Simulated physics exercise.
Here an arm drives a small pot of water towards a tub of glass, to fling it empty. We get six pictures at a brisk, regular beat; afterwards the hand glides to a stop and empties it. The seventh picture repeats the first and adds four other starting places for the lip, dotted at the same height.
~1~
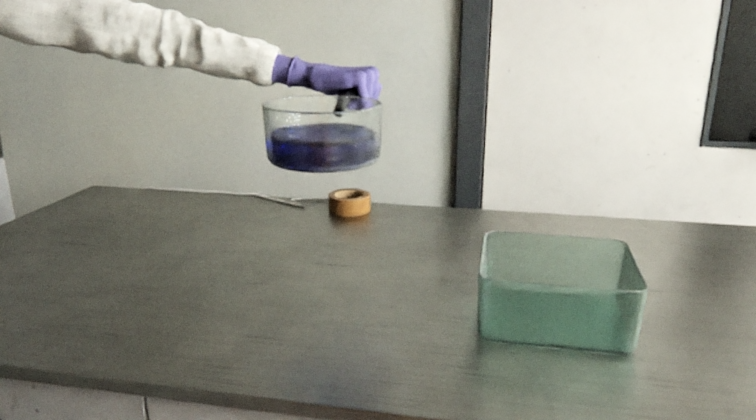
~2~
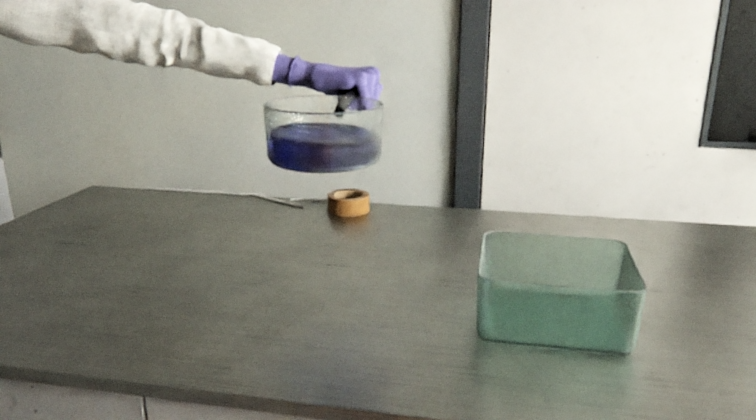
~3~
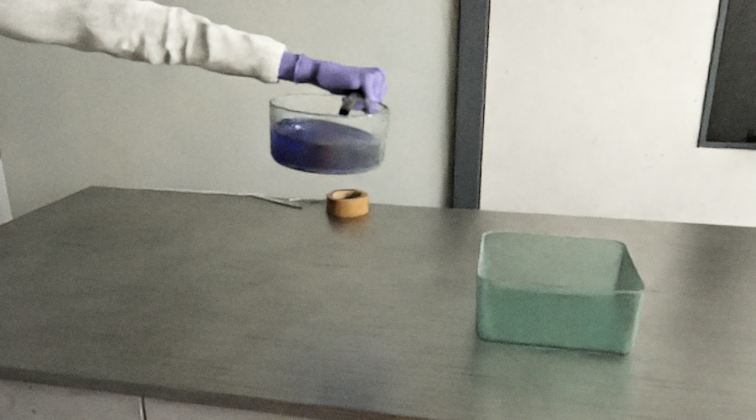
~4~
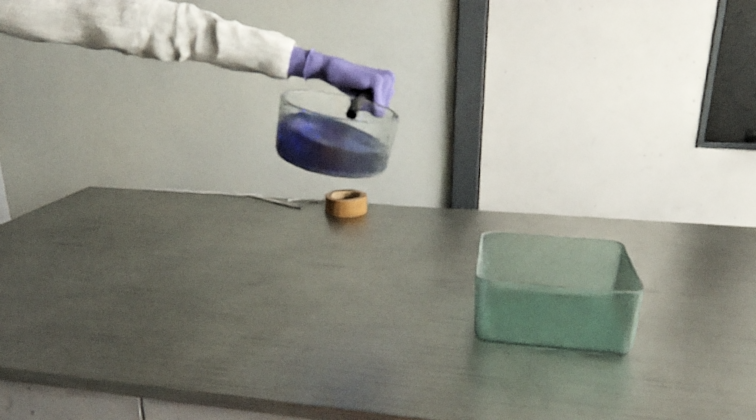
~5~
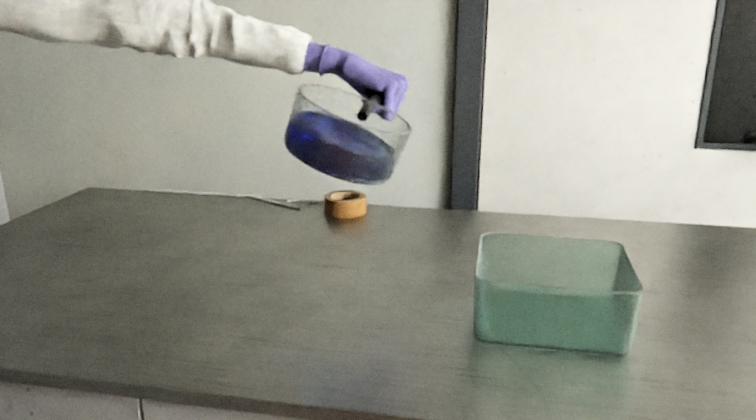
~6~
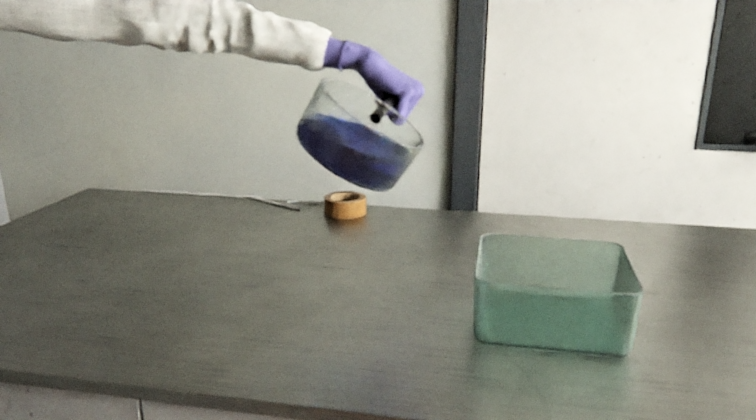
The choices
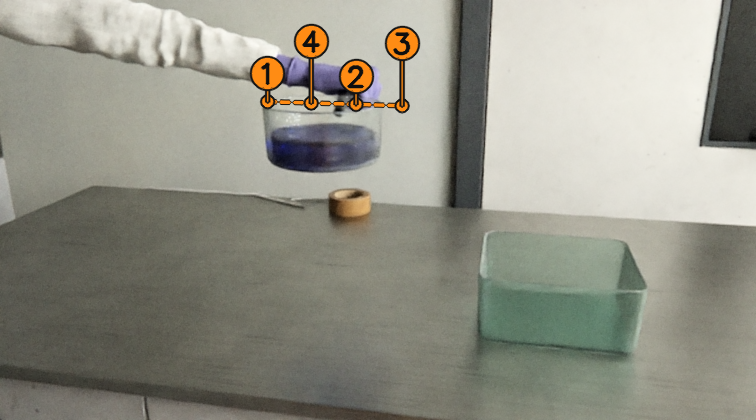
At the start, a purple-gloved hand holds a round clear container of dark blue liquid nearly level above a table, left of a greenish rectangular tub. The hand then moves slightly right while steadily tilting the container, its right side dipping lower, with the liquid still inside.
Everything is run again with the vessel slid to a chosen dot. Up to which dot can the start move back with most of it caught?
The limit is 2.
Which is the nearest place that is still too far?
4.
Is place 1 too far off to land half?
Yes, that goes wrong.
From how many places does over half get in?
Two of them.
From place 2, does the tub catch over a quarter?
Yes, it does.
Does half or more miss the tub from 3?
No, that is safe.
On the marked copy, 1 at (267, 101); 2 at (356, 104); 3 at (402, 105); 4 at (311, 103).
With 1, about 0 % lands in the tub, 100 % falls short.
With 2, about 67 % lands in the tub, 22 % falls short and 11 % goes beside or beyond.
With 3, about 76 % lands in the tub, 8 % falls short and 16 % goes beside or beyond.
With 4, about 10 % lands in the tub, 87 % falls short and 4 % goes beside or beyond.
